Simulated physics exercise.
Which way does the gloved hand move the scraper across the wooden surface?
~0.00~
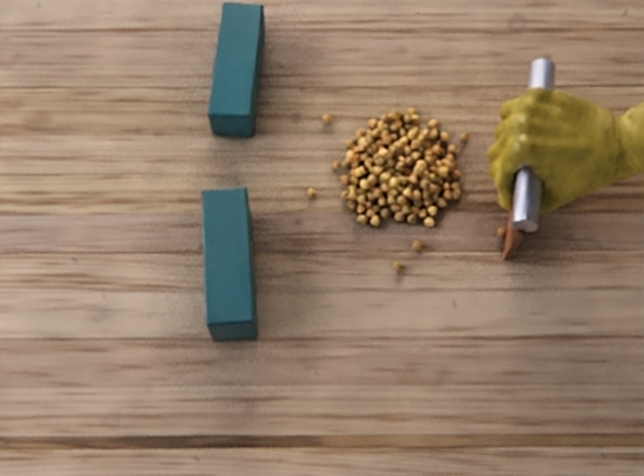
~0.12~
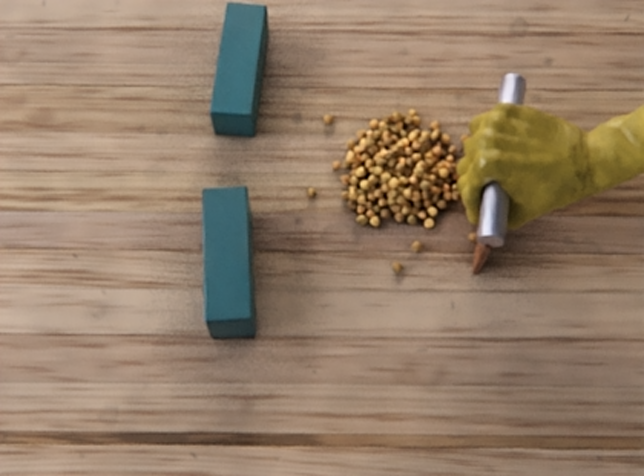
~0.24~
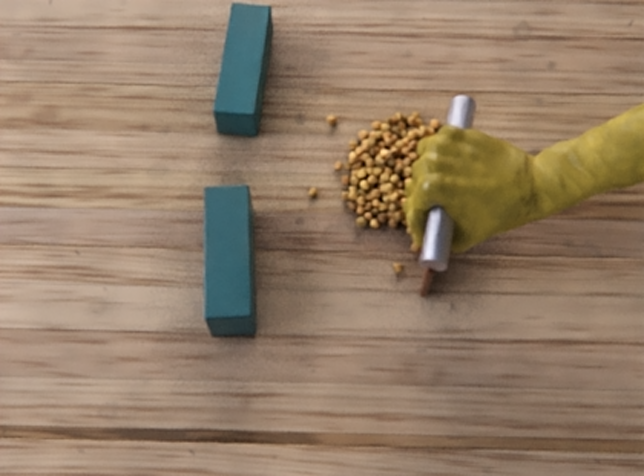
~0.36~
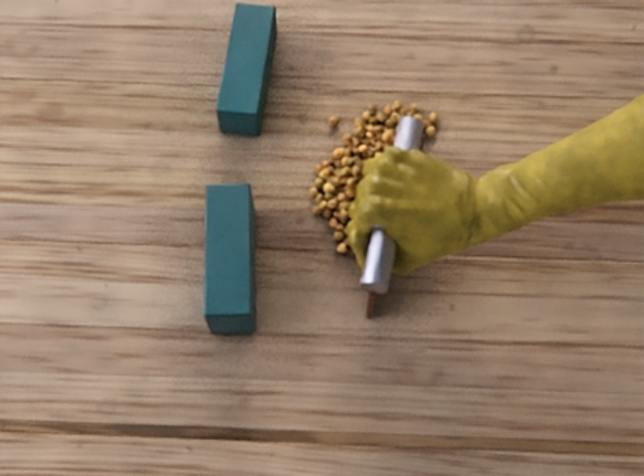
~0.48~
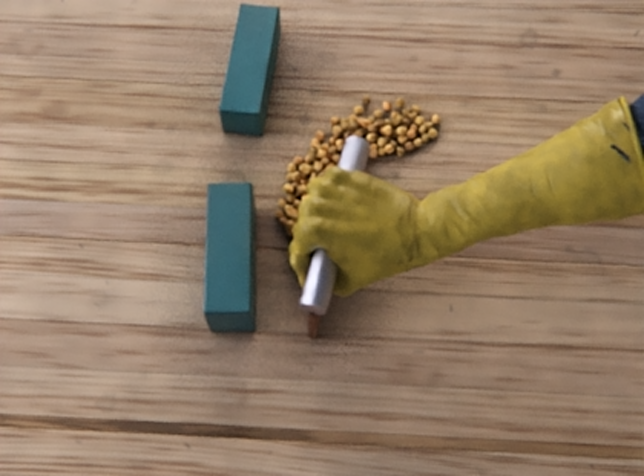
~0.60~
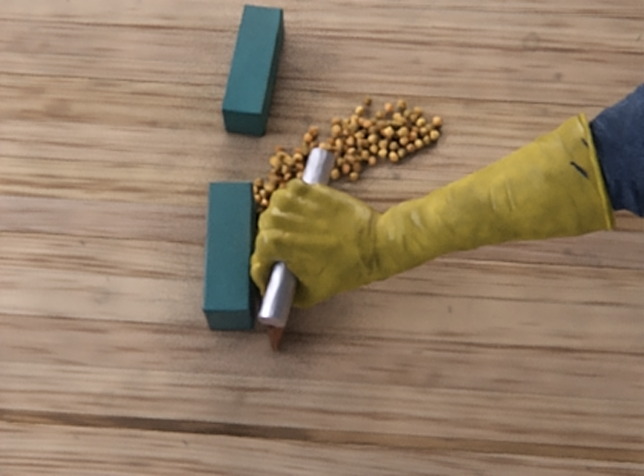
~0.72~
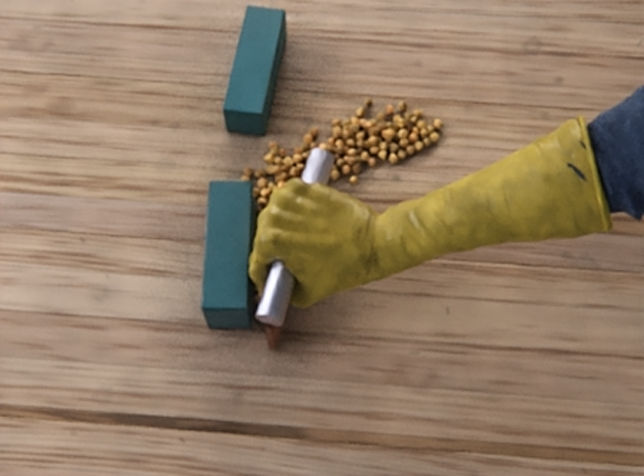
It moves the scraper to the left, from the right of the heap toward the teal blocks.
